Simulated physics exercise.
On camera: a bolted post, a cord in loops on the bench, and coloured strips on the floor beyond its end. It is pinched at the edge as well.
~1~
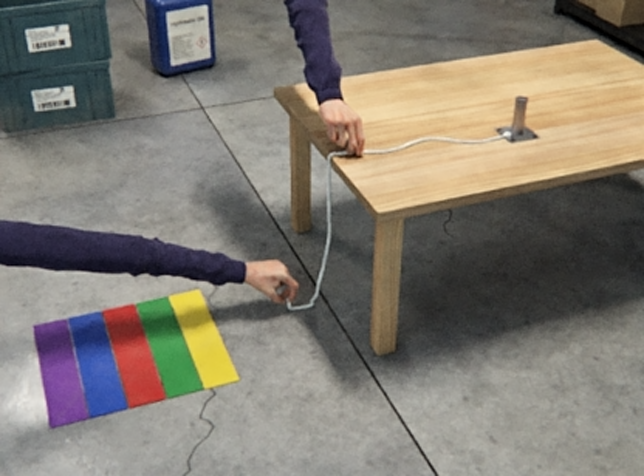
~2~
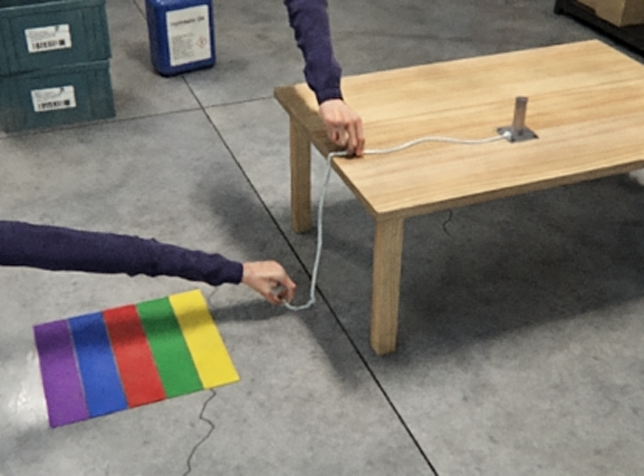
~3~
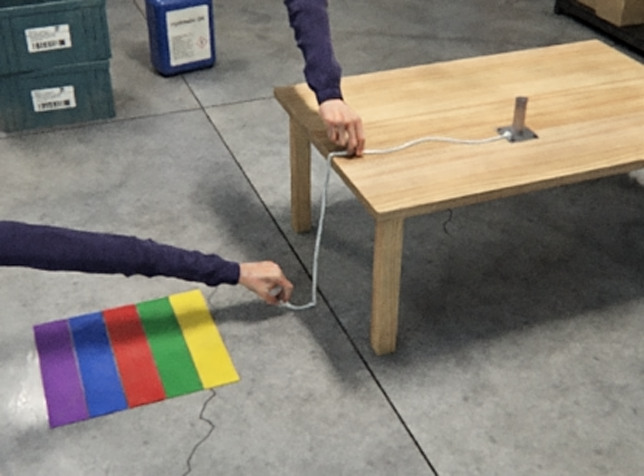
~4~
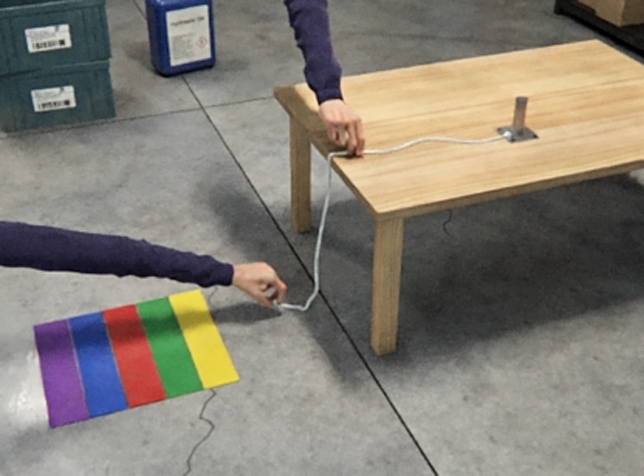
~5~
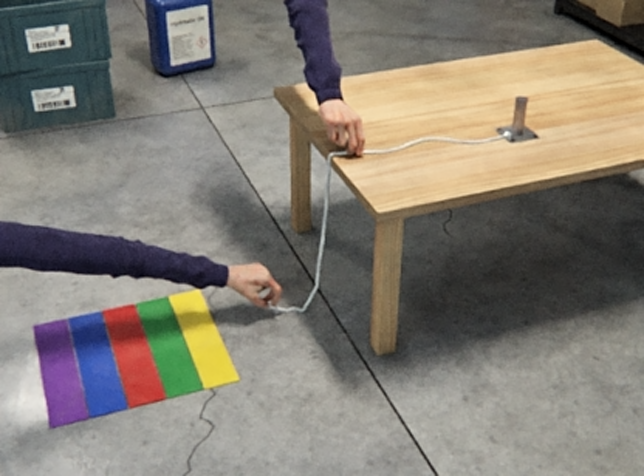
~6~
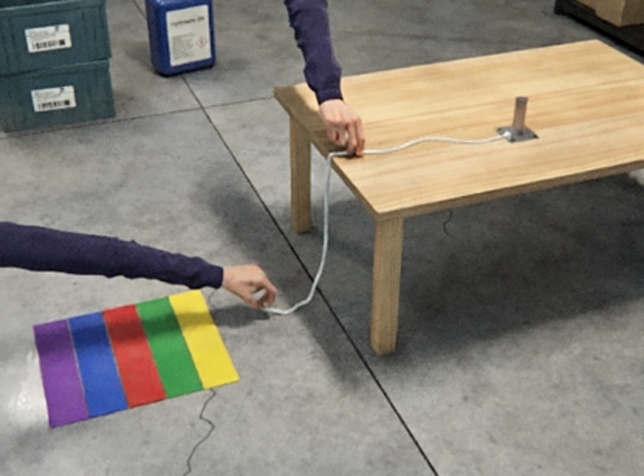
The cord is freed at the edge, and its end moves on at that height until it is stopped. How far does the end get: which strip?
The green one.
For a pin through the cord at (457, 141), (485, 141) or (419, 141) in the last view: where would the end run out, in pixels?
Try by try, around (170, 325), (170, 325) and (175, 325).
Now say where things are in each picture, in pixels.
The first frame shows end (287, 300); yellow (215, 366); green (179, 375); red (142, 384); blue (104, 394); purple (65, 403).
The second frame shows end (284, 301); cord through (483, 142) (421, 141) (362, 152) (325, 187) (320, 245) (313, 296).
The third frame shows end (281, 301).
The fourth frame shows end (275, 303); cord through (483, 142) (421, 141) (362, 152) (329, 186) (319, 245) (314, 295).
The fifth frame shows end (270, 304).
The sixth frame shows end (265, 305); cord through (483, 142) (421, 141) (362, 152) (327, 187) (325, 244) (311, 295).
Soon after, end near (242, 310); short of the strips.
After that, end near (197, 320); over yellow.
At the stop, end near (169, 327); over green. It halts on the green strip.
